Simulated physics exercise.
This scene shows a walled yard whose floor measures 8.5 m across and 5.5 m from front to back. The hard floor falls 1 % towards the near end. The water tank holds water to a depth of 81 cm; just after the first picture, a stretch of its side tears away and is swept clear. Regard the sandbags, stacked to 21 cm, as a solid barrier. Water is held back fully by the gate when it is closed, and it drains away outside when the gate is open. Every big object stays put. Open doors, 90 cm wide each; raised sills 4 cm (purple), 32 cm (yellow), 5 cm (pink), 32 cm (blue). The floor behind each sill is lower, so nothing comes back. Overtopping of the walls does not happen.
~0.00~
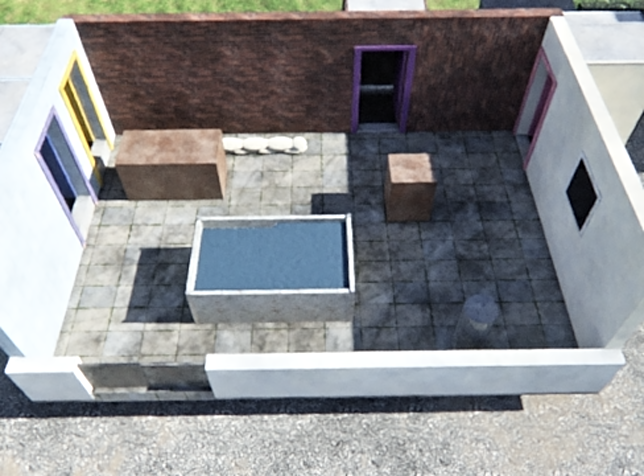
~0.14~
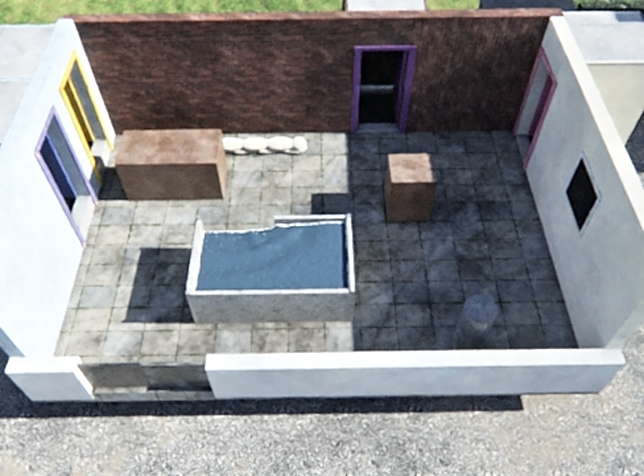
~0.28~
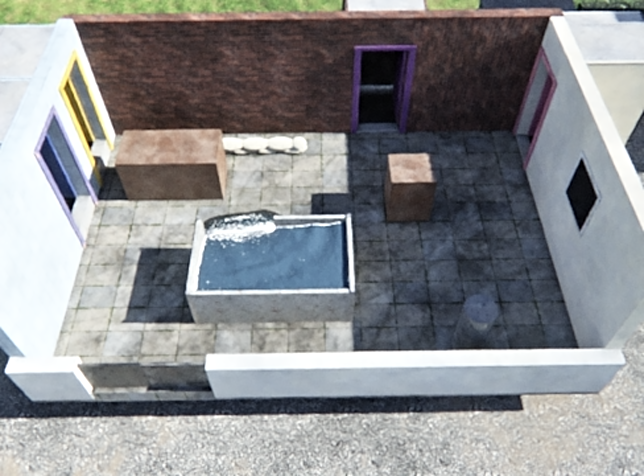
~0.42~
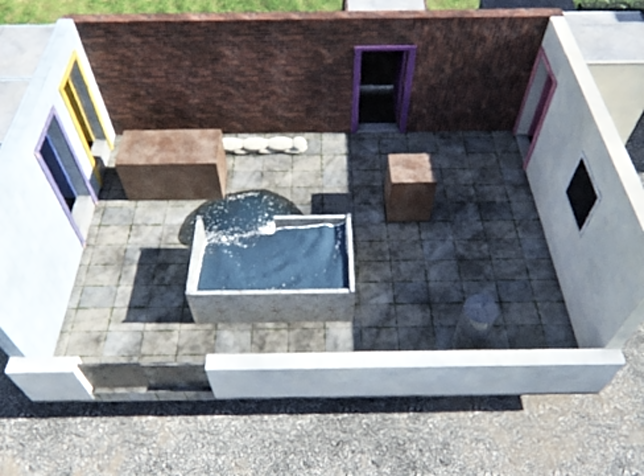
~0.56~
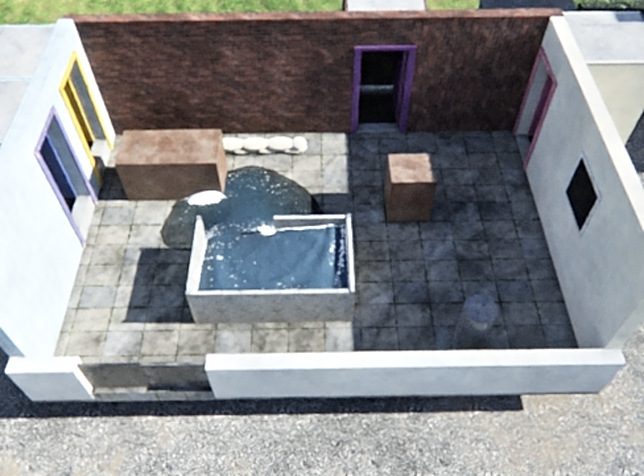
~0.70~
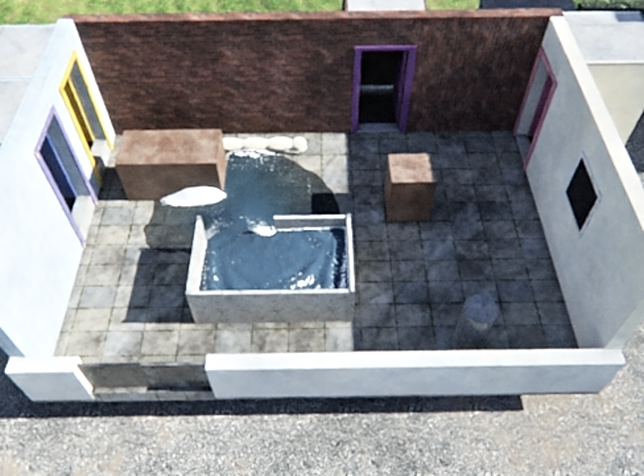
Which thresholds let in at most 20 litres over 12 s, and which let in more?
The purple door lets in more; the yellow door lets in at most that; the pink door lets in more; the blue door lets in at most that.
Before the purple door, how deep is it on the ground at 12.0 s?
Some 2.0 centimetres of depth.
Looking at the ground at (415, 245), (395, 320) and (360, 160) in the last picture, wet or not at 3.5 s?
Untouched, untouched, submerged.
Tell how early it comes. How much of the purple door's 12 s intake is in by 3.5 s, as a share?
I'd say close to 60 percent.
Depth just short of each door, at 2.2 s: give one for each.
Centimetres: Purple 10 / yellow 7 / pink 0 / blue 31.
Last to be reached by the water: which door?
Result: Pink door.
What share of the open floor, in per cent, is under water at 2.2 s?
Close to 30 in a hundred parts are wet.
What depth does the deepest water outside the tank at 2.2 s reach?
Roughly 38 cm.
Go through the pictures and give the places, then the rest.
The first picture shows still water, 81 cm deep, in the water tank at (273, 256).
In the second picture, water pours out on the water tank's far side and has run 0.7 m, to a hidden place; typically 7 cm deep outside, 81 cm at the water tank's back.
In the third picture, the front is at (276, 217), 1.0 m from the gap on the water tank's far side; 1.1 m2 of floor is under water; 80 cm left at the back of the water tank.
In the fourth picture, water pours out on the water tank's far side and has run 1.4 m, to (264, 193); typically 9 cm deep outside, 74 cm at the water tank's back.
In the fifth picture, water pours out on the water tank's far side and has run 2.0 m, to (254, 169); typically 8 cm deep outside, 69 cm at the water tank's back.
In the sixth picture, the front is at (278, 156), 2.5 m from the gap on the water tank's far side; 5.3 m2 of floor is under water; 69 cm left at the back of the water tank.
After 1.4 s water covers 25 % of the floor and is deepest (49 cm) near (249, 156); purple door not reached, yellow door not reached, pink door not reached, blue door 13 cm at the sill, 0 L in.
After 2.2 s water covers 30 % of the floor and is deepest (38 cm) near (249, 156); purple door 10 cm at the sill, 7 L in, yellow door 7 cm at the sill, 0 L in, pink door not reached, blue door 31 cm at the sill, 3 L in.
After 3.5 s water covers 55 % of the floor and is deepest (26 cm) near (240, 157); purple door 8 cm at the sill, 24 L in, yellow door 17 cm at the sill, 0 L in, pink door 10 cm at the sill, 5 L in, blue door 19 cm at the sill, 5 L in.
After 7.0 s water covers 90 % of the floor and is deepest (16 cm) near (47, 379); purple door 5 cm at the sill, 39 L in, yellow door 13 cm at the sill, 0 L in, pink door 10 cm at the sill, 153 L in, blue door 9 cm at the sill, 5 L in.
After 12.0 s water covers 95 % of the floor and is deepest (15 cm) near (493, 372); purple door 2 cm at the sill, 41 L in, yellow door 5 cm at the sill, 0 L in, pink door 6 cm at the sill, 176 L in, blue door 6 cm at the sill, 5 L in.
